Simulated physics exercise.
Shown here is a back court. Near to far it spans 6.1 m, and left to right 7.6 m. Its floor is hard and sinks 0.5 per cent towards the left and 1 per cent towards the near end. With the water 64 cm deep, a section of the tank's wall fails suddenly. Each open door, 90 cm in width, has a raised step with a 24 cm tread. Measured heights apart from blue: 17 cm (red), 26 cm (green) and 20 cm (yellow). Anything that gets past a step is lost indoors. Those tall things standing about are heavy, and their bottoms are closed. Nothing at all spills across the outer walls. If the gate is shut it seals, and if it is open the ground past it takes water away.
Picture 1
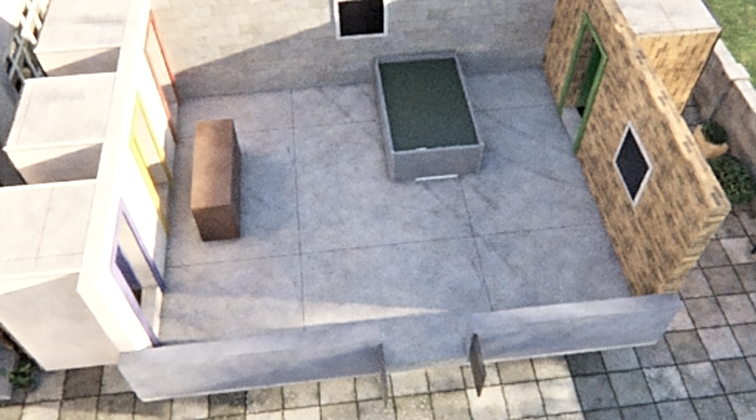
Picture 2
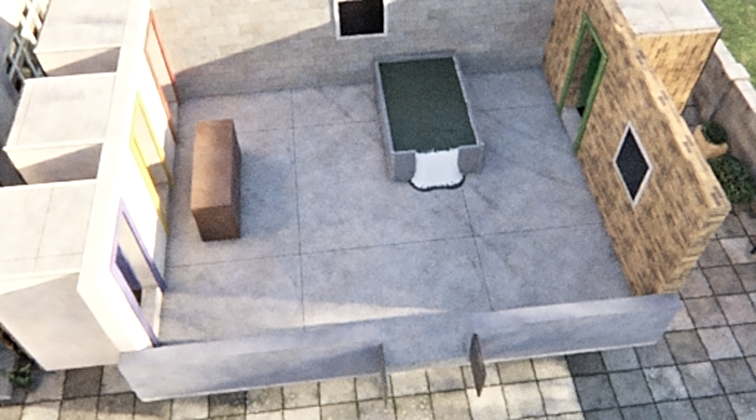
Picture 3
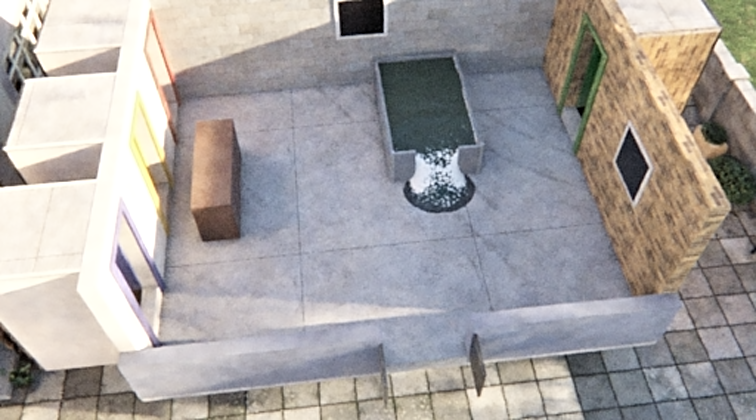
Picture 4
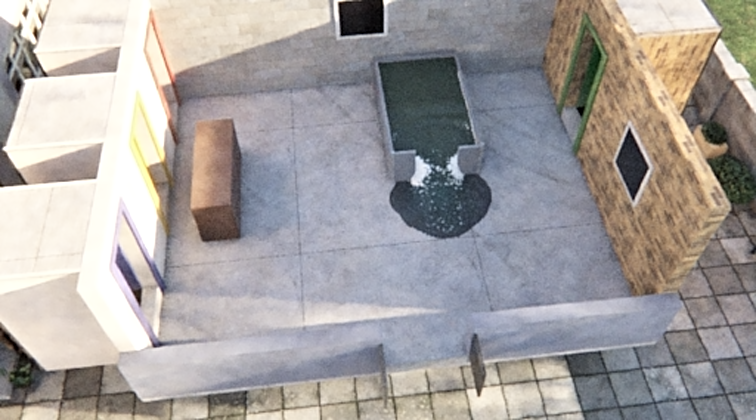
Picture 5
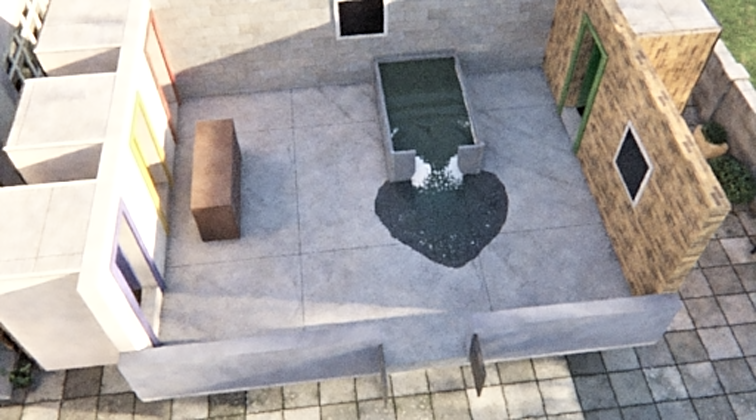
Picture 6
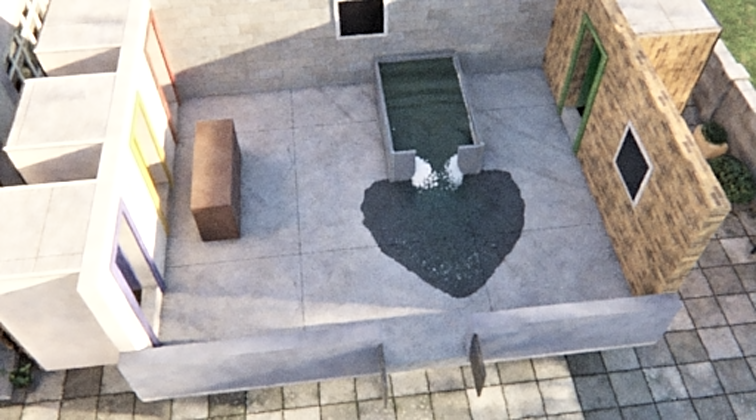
At first, a walled tank of dark water stands whole and still in a paved court, with a brown block to its left. Then a gap opens in its near wall and water gushes out, foaming white. The dark pool spreads nearer and wider across the dry floor into a heart-like shape.
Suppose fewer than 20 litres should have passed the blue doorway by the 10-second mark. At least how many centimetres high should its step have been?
I would say at least 6 cm.
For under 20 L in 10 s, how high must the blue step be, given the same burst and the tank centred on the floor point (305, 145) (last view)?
Some 13.0 cm.
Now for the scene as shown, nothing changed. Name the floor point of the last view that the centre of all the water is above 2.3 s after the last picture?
(443, 188) or so.
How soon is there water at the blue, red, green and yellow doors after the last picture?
Arrives: Blue 2.8 s / red 7.0 s / green 4.0 s / yellow 4.5 s.
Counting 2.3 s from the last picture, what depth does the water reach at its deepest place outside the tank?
Roughly 27 cm.
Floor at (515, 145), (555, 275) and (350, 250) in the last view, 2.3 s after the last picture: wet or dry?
First bone-dry, second wet through, third wet through.
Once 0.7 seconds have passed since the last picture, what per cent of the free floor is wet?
Some 25 per cent is wet.
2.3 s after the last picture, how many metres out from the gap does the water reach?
The front is some 6.0 m out.
Then, 0.7 s after the last picture water covers 25 % of the floor, deepest (38 cm) near (437, 181); it has not reached the blue door.
Then, 2.3 s after the last picture water covers 40 % of the floor, deepest (27 cm) near (619, 324); it has not reached the blue door.
Then, 9.3 s after the last picture water covers 75 % of the floor, deepest (10 cm) near (155, 376); 8 cm at the blue door, 0 litres in over its 25 cm step.
At the blue door as built, the water peaked near 9 cm, 3.9 s after the last picture.
With a step of 5 cm, 31 litres would have come in within the 10 s; with 7 cm, 8 litres. So under 20 litres takes about 6 cm.
